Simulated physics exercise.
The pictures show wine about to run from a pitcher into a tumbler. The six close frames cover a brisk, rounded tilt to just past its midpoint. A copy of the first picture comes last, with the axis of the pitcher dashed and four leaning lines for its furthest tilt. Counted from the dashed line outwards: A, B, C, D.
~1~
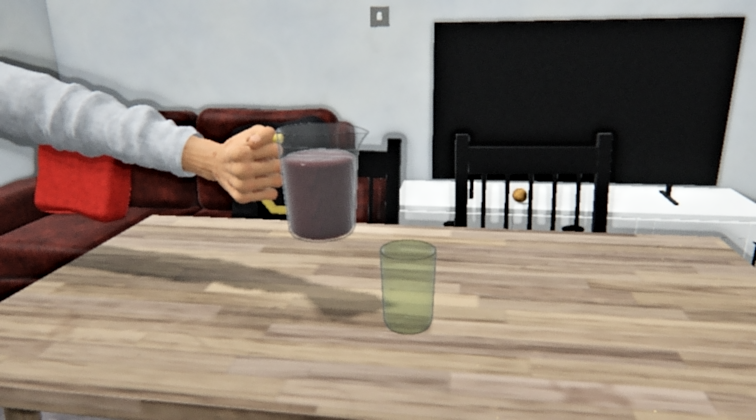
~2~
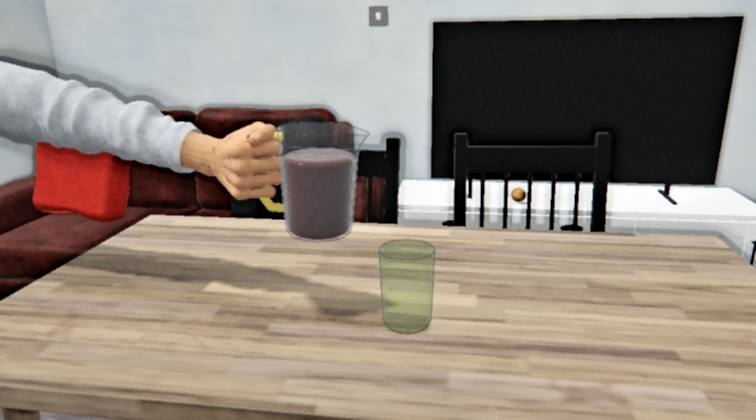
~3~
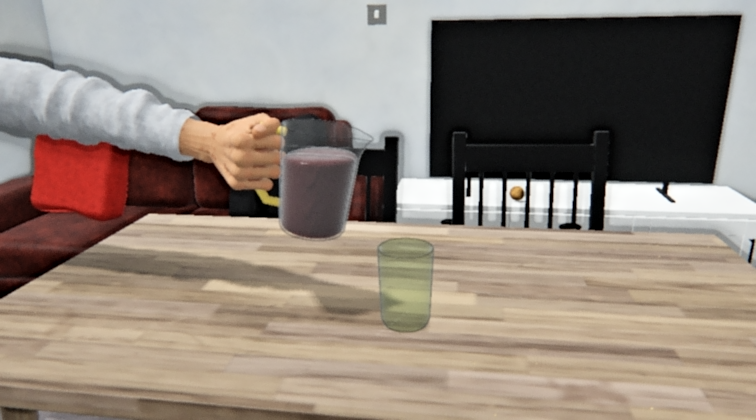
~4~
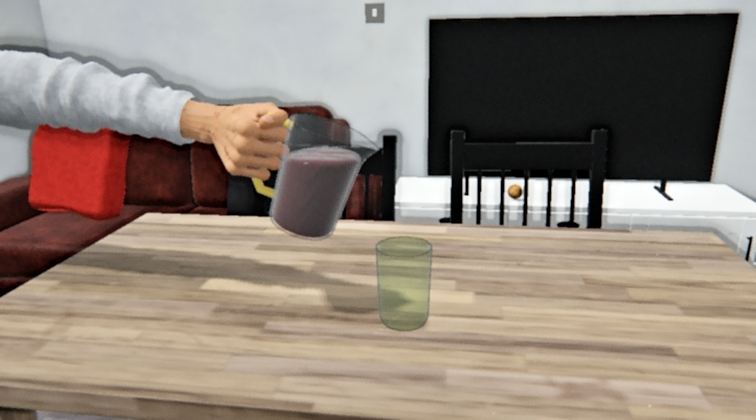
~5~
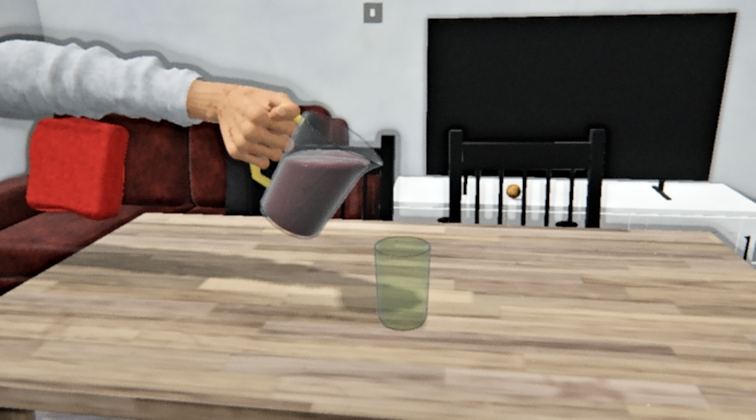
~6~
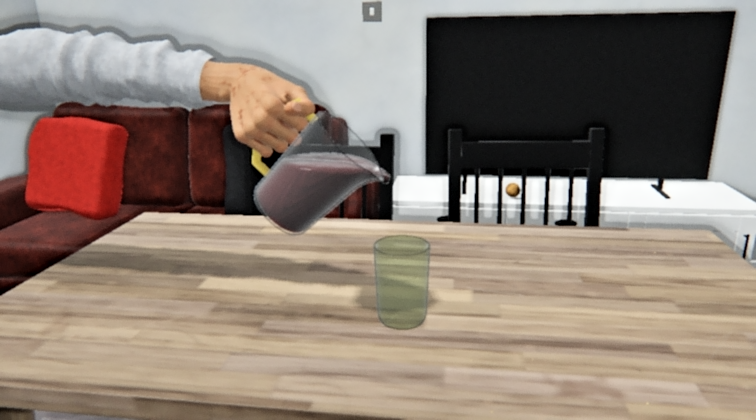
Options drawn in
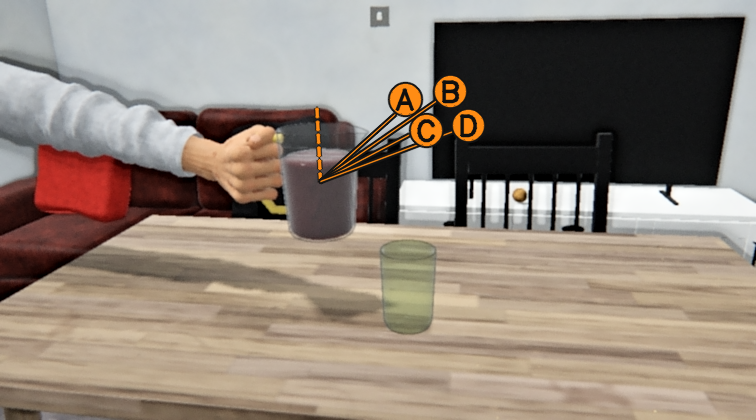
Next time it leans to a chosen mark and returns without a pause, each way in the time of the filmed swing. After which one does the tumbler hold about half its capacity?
C.
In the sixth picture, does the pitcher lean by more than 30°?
Yes, it does.
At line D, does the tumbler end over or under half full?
Over half.
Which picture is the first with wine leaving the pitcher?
Picture 6.
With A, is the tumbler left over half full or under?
Under.
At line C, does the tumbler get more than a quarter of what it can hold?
Yes.
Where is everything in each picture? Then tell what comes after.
In the first frame, upright, lip at (367, 132); rim of the tumbler round (408, 249); nothing has left yet.
In the second frame, tipped about 2°, lip at (368, 134); nothing has left yet.
In the third frame, tipped about 9°, lip at (372, 139); nothing has left yet.
In the fourth frame, tipped about 19°, lip at (377, 149); nothing has left yet.
In the fifth frame, tipped about 32°, lip at (381, 163); nothing has left yet.
In the sixth frame, tipped about 46°, lip at (383, 179); wine is over the lip, down to (383, 179).
In orange, A at (395, 114); B at (436, 100); C at (409, 135); D at (452, 131).
With A, the tumbler ends with about 22 % of what it can hold.
With B, the tumbler ends with about 35 % of what it can hold.
With C, the tumbler ends with about 51 % of what it can hold; 3 % of the wine is spilt.
With D, the tumbler ends with about 73 % of what it can hold; 3 % of the wine is spilt.
